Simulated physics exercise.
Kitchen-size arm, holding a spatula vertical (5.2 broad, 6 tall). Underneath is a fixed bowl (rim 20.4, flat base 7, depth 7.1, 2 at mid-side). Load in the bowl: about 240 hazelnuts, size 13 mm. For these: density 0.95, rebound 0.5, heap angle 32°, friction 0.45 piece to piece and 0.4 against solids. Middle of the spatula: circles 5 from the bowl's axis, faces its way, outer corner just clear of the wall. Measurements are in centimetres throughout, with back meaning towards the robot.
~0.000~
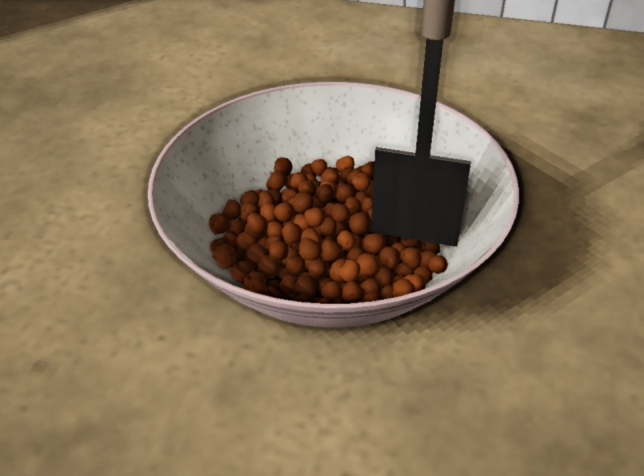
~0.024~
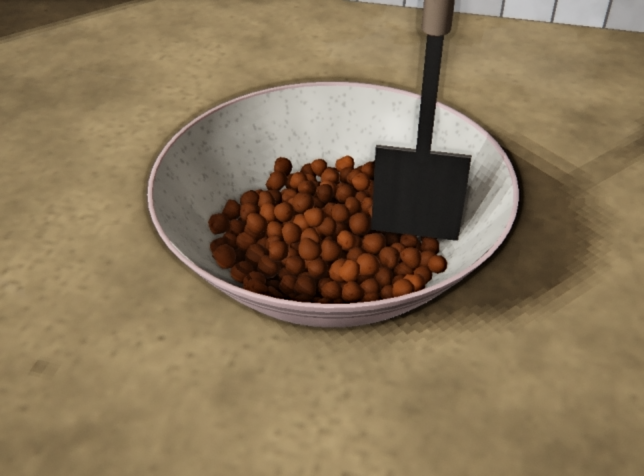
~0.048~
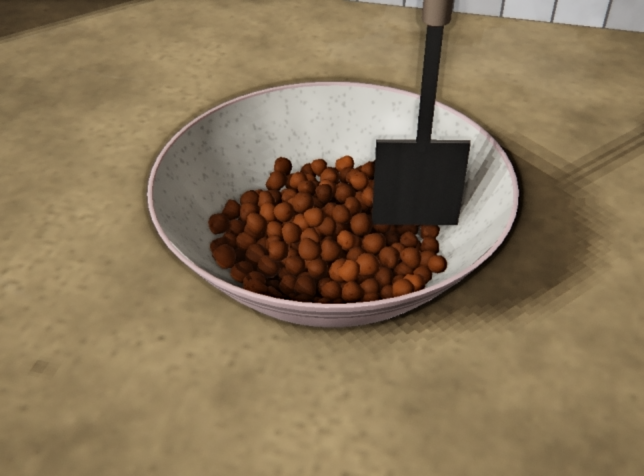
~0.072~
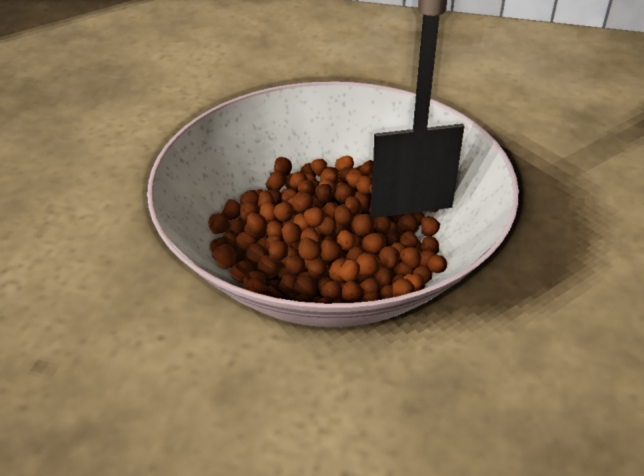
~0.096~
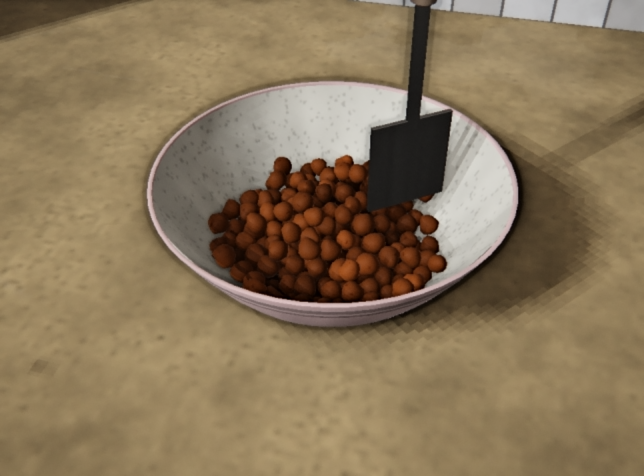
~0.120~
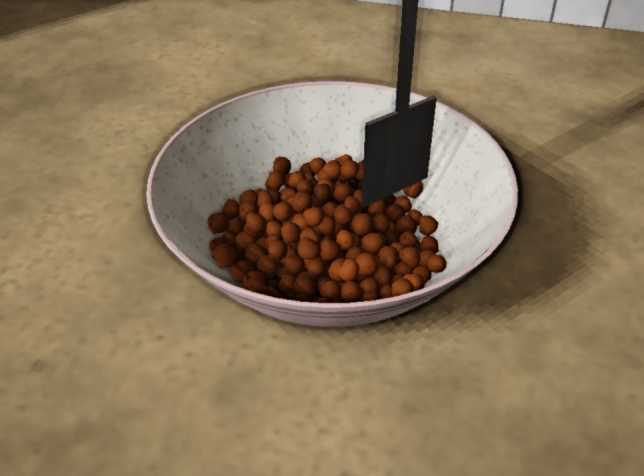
On a mottled brown countertop, a black spatula moving up and slightly left while turning above still hazelnuts in a speckled white bowl.
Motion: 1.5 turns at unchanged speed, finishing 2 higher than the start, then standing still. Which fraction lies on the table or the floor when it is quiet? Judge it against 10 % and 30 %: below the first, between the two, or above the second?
Below 10 %.
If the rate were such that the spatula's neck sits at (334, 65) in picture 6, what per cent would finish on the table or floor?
About 10 %.
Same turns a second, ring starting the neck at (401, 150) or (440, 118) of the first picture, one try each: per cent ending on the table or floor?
Roughly 0 % and 0 %.
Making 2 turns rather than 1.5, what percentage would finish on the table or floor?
Roughly 0 per cent.
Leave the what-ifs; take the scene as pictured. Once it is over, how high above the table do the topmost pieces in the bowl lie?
5.5 cm or so.
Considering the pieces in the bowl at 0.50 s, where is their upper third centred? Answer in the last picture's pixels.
(300, 252), roughly.
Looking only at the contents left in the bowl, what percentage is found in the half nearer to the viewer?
Around 50 per cent of what the bowl keeps.
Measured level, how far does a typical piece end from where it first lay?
1 cm.
By 0.50 s, 242° round, highest piece 7 above the table; 236 in the bowl.
By 0.88 s, 74° round, highest piece 6 above the table; 236 in the bowl.
By 1.27 s, 180° round, highest piece 6 above the table; 236 in the bowl.
By 1.97 s, 180° round, highest piece 6 above the table; 236 in the bowl.
Final count, 236 in the bowl. That is 0 % on the table or floor.
